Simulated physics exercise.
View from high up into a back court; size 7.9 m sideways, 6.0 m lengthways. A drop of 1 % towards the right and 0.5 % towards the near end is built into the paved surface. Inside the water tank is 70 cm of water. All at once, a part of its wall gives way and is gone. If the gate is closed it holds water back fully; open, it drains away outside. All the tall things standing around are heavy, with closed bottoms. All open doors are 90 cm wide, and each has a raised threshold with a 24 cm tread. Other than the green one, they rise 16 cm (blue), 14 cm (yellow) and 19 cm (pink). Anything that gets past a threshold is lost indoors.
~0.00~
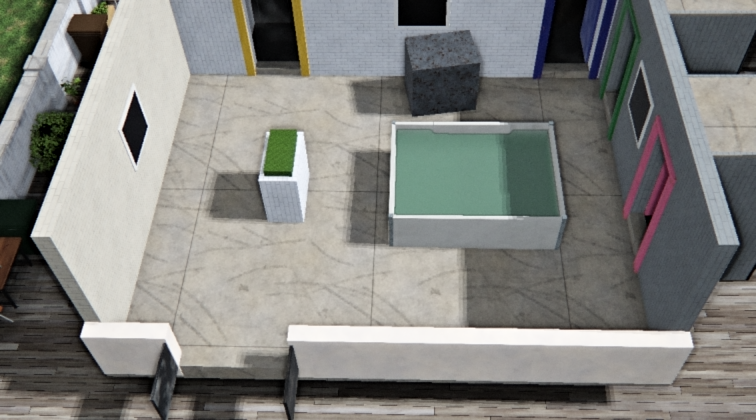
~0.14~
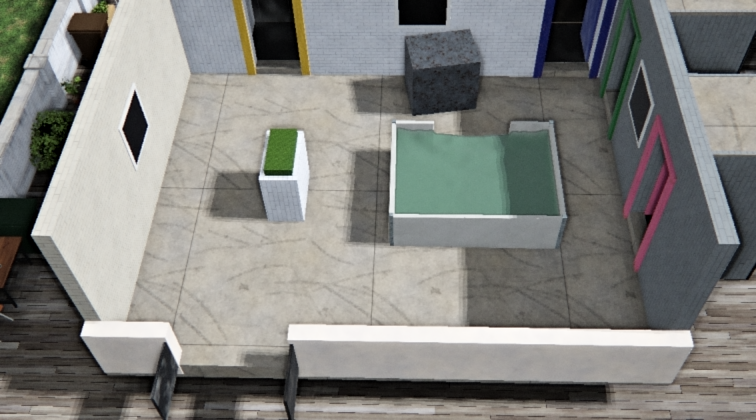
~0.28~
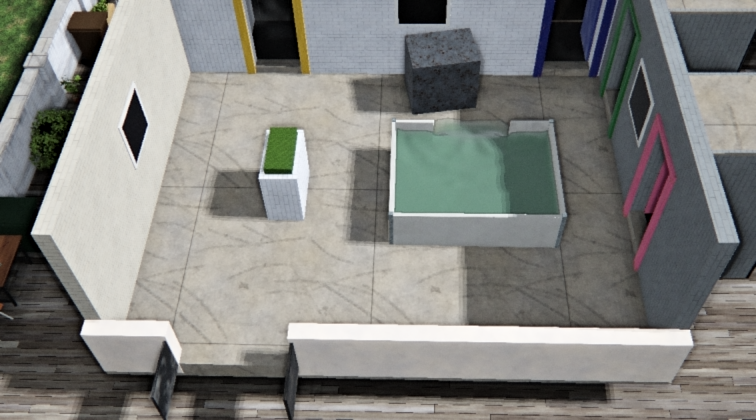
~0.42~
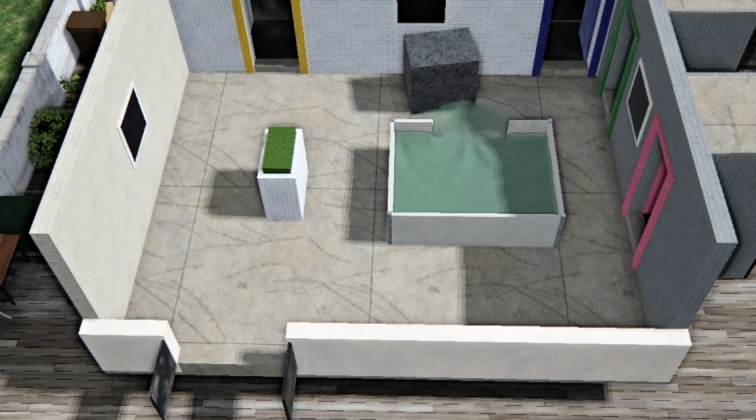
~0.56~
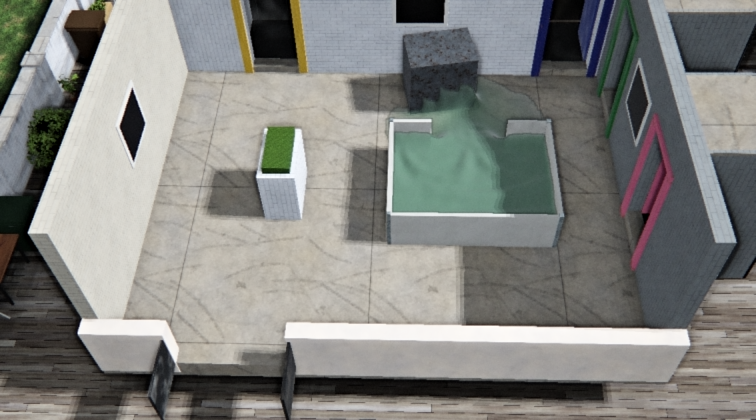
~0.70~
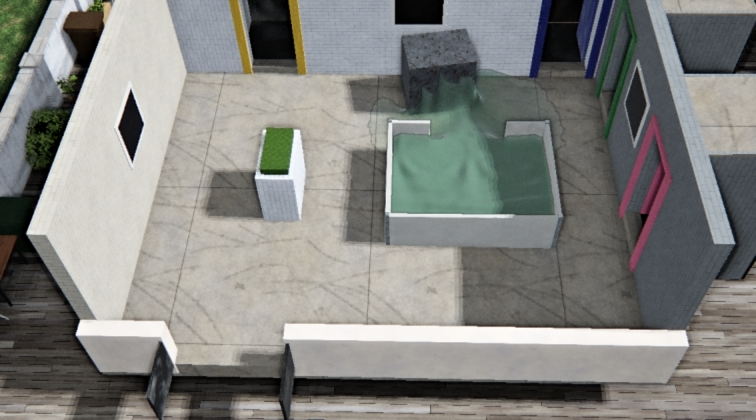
The footage shows a walled courtyard with a tank of still green water; a section of the tank's far wall disappears, and water pours through the gap, spreading across the paving toward the dark block behind it.
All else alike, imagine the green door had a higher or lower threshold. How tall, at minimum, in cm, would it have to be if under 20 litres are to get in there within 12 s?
It would need to be about 29 cm tall.
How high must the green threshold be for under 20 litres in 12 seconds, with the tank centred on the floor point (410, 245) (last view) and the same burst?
Then roughly 21 cm.
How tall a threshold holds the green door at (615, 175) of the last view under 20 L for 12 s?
Around 7.0 cm would do it.
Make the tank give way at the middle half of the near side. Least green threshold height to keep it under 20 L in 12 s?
Minimum height: Approx. 15 cm.
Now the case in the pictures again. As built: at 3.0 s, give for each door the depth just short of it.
In cm - blue: 32, yellow: 5, pink: 4, green: 31.
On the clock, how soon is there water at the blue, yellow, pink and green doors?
For blue it's 1.0 s, for yellow 2.2 s, for pink 2.6 s, and for green 1.4 s.
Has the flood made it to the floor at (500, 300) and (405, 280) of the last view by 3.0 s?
Note: Point one not yet reached; point two not yet reached.
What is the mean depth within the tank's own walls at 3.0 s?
I'd put it at some 33 centimetres on average.
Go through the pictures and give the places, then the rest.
The first frame shows still water, 70 cm deep, in the water tank at (474, 171); the green door at (618, 76) is dry.
In the second frame, water pours out on the far side and has run 0.3 m, to a hidden place; about 6 cm deep outside, 70 cm at the back.
In the third frame, the gap is on the far side, the front 0.8 m out at (448, 121); the back of the water tank holds 70 cm.
In the fourth frame, the gap is on the far side, the front 1.3 m out at a hidden place; the back of the water tank holds 70 cm.
In the fifth frame, water pours out on the far side and has run 1.9 m, to a hidden place; about 7 cm deep outside, 65 cm at the back.
In the sixth frame, water pours out on the far side and has run 2.0 m, to (512, 78); about 6 cm deep outside, 60 cm at the back; 1.0 m in a straight line remain to the green door at (614, 75).
After 1.4 s water covers 15 % of the floor, deepest (54 cm) near (448, 117); 1 cm at the green door, 0 litres in over its 23 cm threshold.
After 3.0 s water covers 50 % of the floor, deepest (41 cm) near (588, 79); 31 cm at the green door, 34 litres in over its 23 cm threshold.
After 12.0 s water covers 100 % of the floor, deepest (14 cm) near (628, 359); 10 cm at the green door, 65 litres in over its 23 cm threshold.
At the green door as built, the water arrived by 1.4 s and peaked near 33 cm at 2.6 s.
Run again over the same 12 s with other heights there, 37 litres in over 26 cm, 5 litres over 35.5 cm. The limit of 20 litres is kept from about 29 cm up.
